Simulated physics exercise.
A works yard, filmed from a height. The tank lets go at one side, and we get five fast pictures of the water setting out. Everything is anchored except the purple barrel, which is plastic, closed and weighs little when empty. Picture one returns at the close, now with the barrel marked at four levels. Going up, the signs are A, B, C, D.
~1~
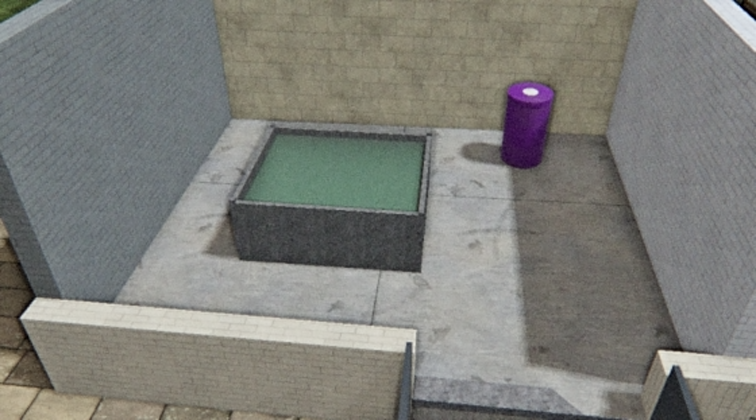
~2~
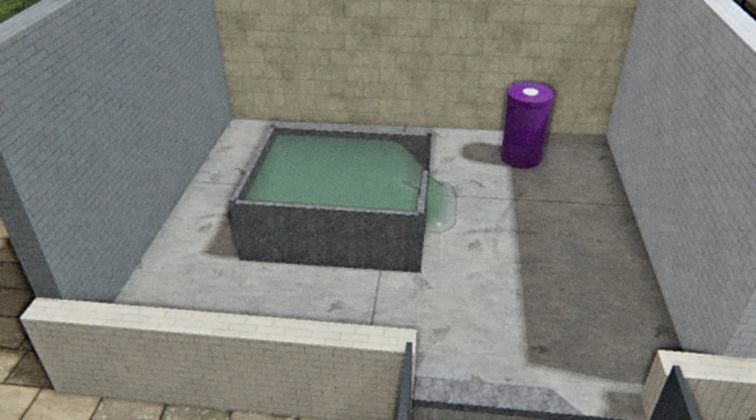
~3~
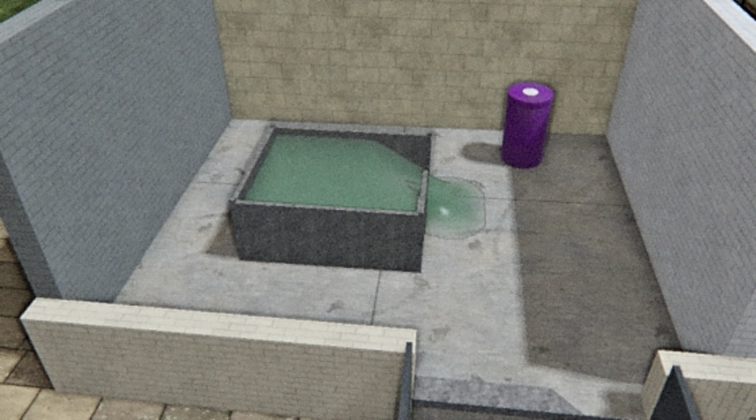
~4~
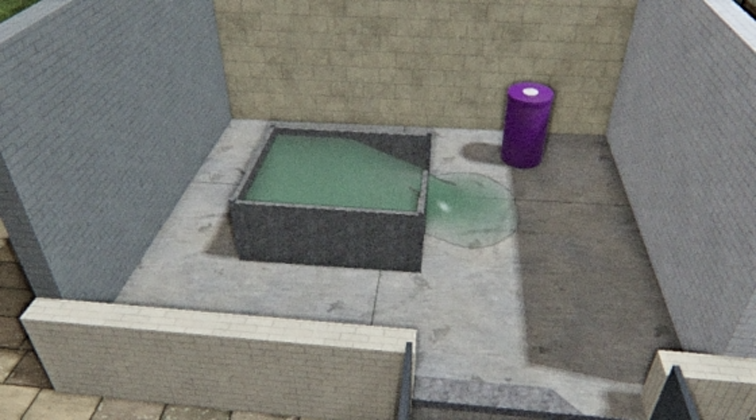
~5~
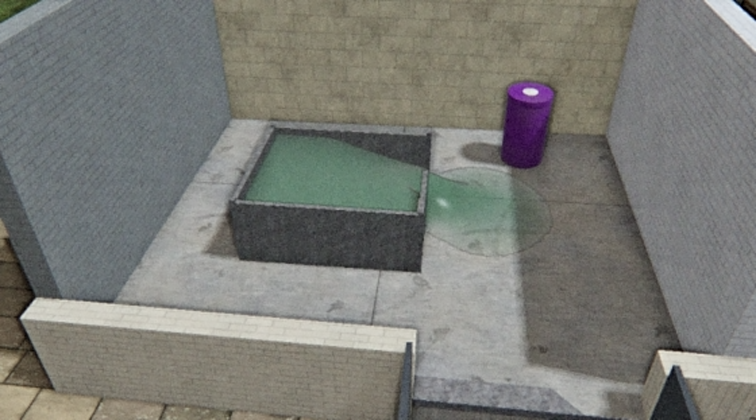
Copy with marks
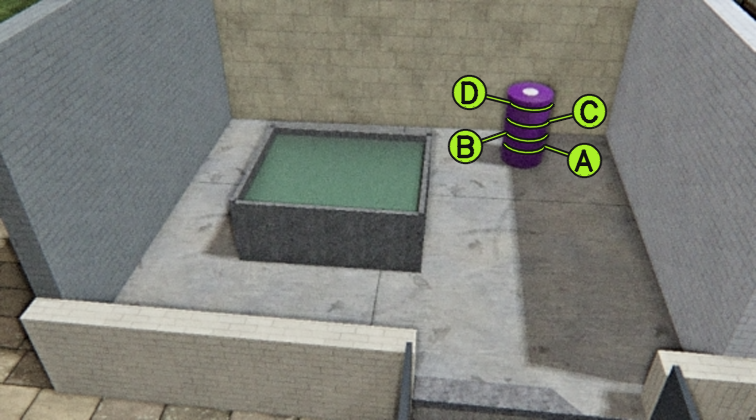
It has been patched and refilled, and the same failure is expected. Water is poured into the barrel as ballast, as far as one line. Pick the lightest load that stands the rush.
I would pick level A.
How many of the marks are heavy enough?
All four.
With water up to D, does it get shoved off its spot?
No.
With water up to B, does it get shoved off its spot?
No, not at all.
On the marked copy, A at (525, 152); B at (527, 141); C at (529, 126); D at (532, 110); from the bottom up A, B, C, D.
With A, it does not move.
With B, it does not move.
With C, it does not move.
With D, it does not move.
